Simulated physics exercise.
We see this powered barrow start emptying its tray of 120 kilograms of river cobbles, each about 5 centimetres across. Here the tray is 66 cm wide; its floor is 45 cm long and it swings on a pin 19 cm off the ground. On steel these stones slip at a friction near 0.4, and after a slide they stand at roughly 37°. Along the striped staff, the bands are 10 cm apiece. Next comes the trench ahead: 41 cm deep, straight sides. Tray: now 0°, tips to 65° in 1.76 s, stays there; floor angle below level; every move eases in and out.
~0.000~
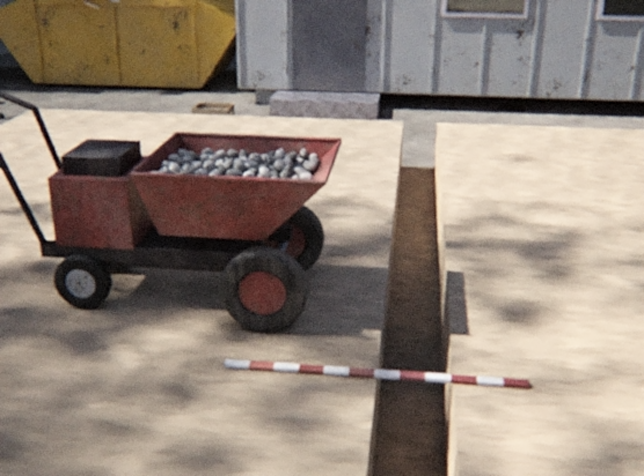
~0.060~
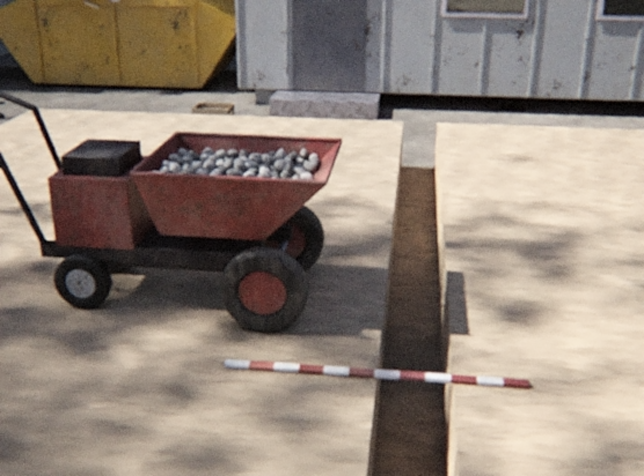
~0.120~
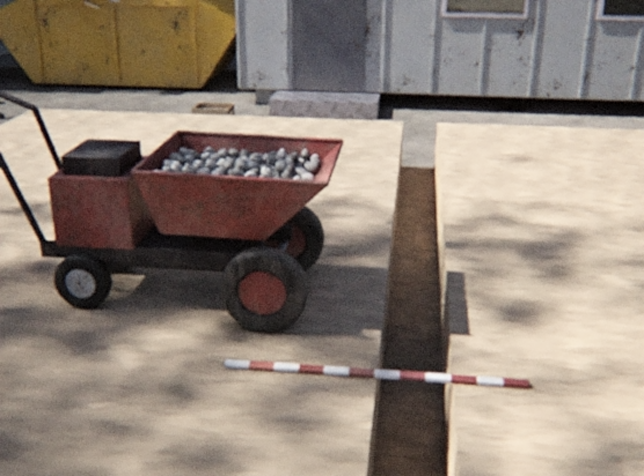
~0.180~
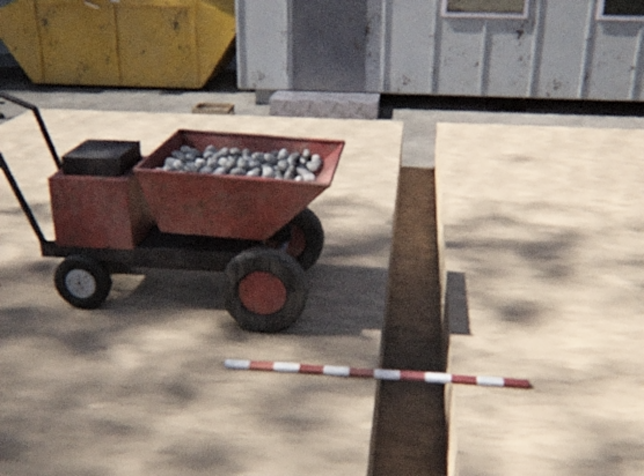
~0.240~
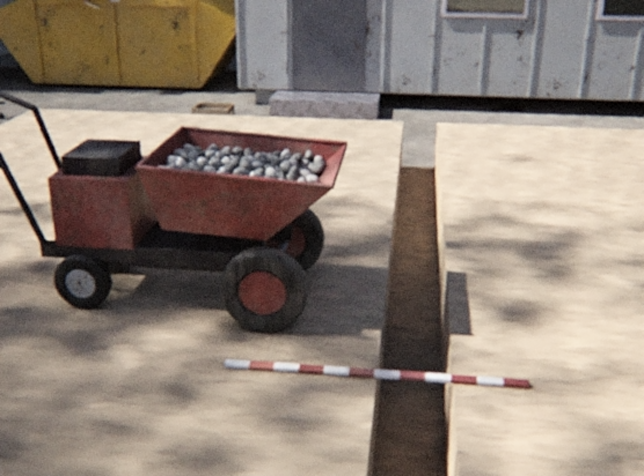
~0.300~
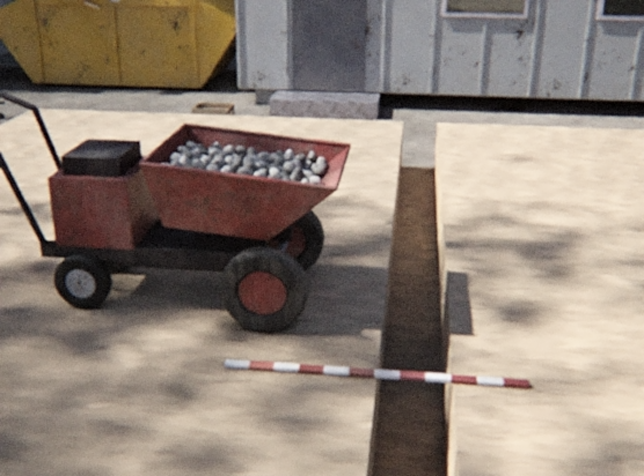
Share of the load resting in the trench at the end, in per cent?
83 per cent.
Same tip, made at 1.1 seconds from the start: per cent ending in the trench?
Trench share: Approx. 80%.
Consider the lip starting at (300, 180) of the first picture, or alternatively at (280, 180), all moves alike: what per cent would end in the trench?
Roughly 100 percent for the first, and 90 percent for the second.
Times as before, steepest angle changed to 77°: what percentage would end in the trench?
It would be near 95 per cent.
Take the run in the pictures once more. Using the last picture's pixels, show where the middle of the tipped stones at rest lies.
I'd point to around (423, 365).
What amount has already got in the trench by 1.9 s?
Around 35 per cent of it.
After 1.3 s the floor is at 55°; 100 % in the tray; the foremost stones are at (394, 252).
After 1.9 s the floor is at 65°; 57 % in the tray, 36 % in the trench, 7 % past the trench; the foremost stones are at (499, 315).
After 2.2 s the floor is at 65°; 24 % in the tray, 59 % in the trench, 16 % past the trench; the foremost stones are at (560, 319).
After 4.2 s the floor is at 65°; 0 % in the tray, 83 % in the trench, 17 % past the trench; the foremost stones are at (593, 329).
